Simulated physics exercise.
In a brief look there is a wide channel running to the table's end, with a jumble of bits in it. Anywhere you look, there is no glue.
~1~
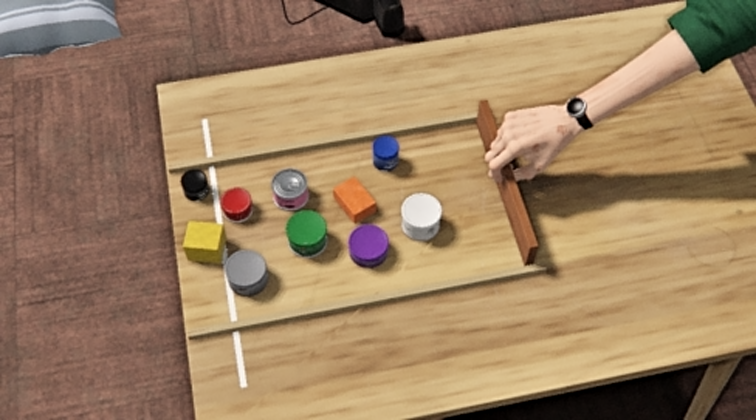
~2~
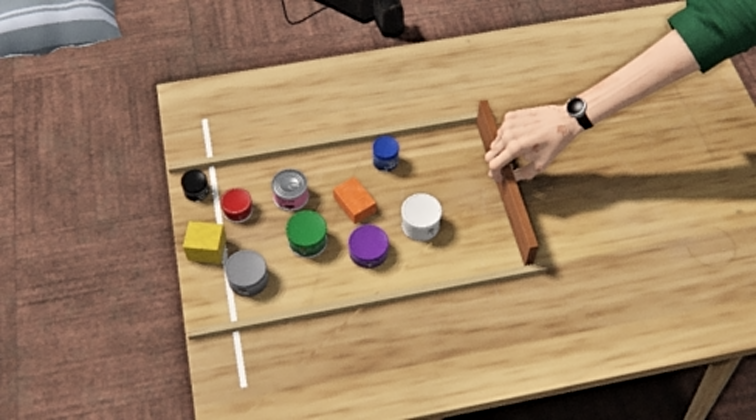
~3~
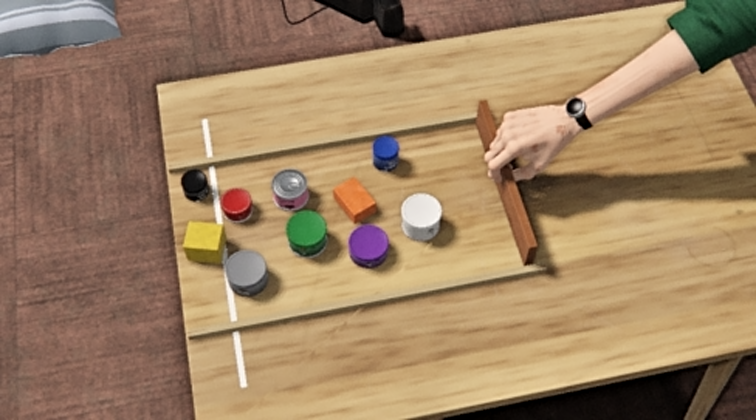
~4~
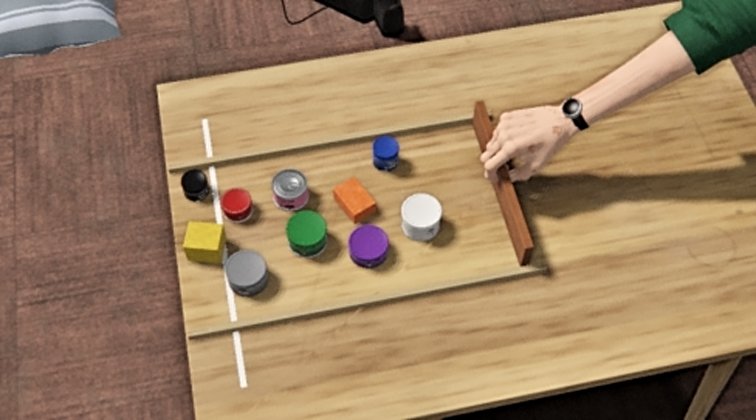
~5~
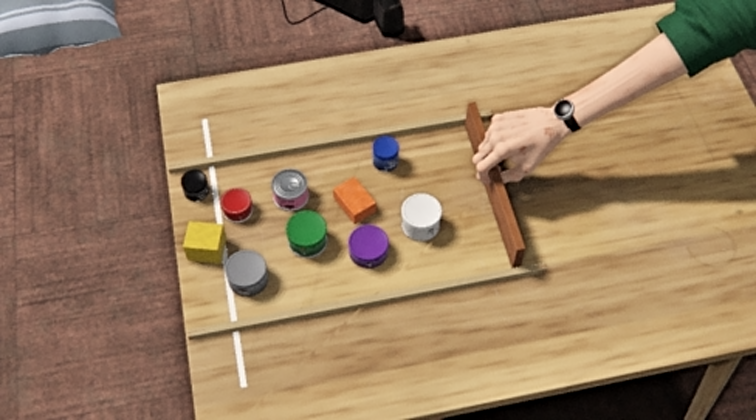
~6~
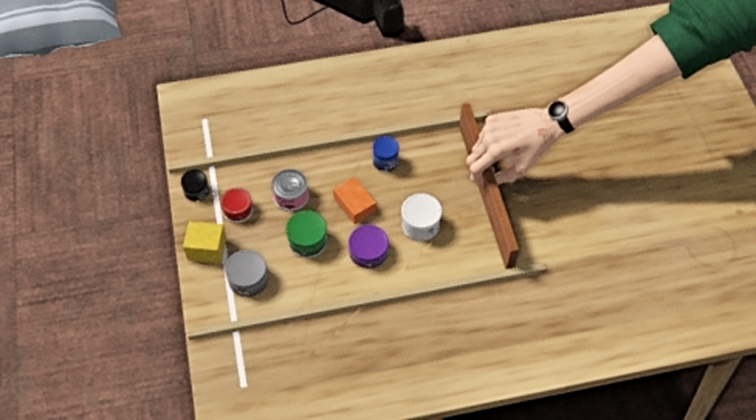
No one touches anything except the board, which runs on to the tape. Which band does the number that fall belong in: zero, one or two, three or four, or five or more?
Once it stops, the band for pieces knocked off is three to four, pretty clearly.
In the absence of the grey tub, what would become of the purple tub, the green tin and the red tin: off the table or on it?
Purple tub: Still there; green tin: Over the edge; red tin: Over the edge.
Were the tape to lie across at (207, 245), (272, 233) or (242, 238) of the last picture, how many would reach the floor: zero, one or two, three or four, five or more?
So, going place by place, I'd say at least five; none; one or two.
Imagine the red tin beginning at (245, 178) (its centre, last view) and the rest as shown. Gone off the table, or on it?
From that start the object is safe.
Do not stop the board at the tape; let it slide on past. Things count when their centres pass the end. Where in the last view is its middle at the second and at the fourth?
The first one at (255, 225), the next at (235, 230).
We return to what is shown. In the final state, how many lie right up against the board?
Contact count: 4.
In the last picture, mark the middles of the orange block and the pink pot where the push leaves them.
The orange block comes to rest close to (206, 220), while the pink pot rests close to (172, 211).
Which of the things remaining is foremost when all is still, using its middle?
That would be the pink pot.
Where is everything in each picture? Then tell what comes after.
In the first frame, black tub (195, 186); yellow block (205, 242); grey tub (247, 274); board (505, 181); tape (223, 242).
In the second frame, yellow block (205, 243); red tin (237, 205).
In the third frame, grey tub (247, 274); board (505, 181).
In the fourth frame, black tub (195, 186); white pot (421, 218).
In the fifth frame, yellow block (205, 243); purple tub (369, 247).
In the sixth frame, black tub (195, 186); yellow block (205, 243); grey tub (247, 274); board (487, 184); tape (223, 242).
Soon after, none off yet; black tub at rest near (195, 186); yellow block at rest near (205, 243); grey tub at rest near (247, 274).
At rest, the number that fall off is three or four; fallen, green tin, red tin, grey tub and yellow block.
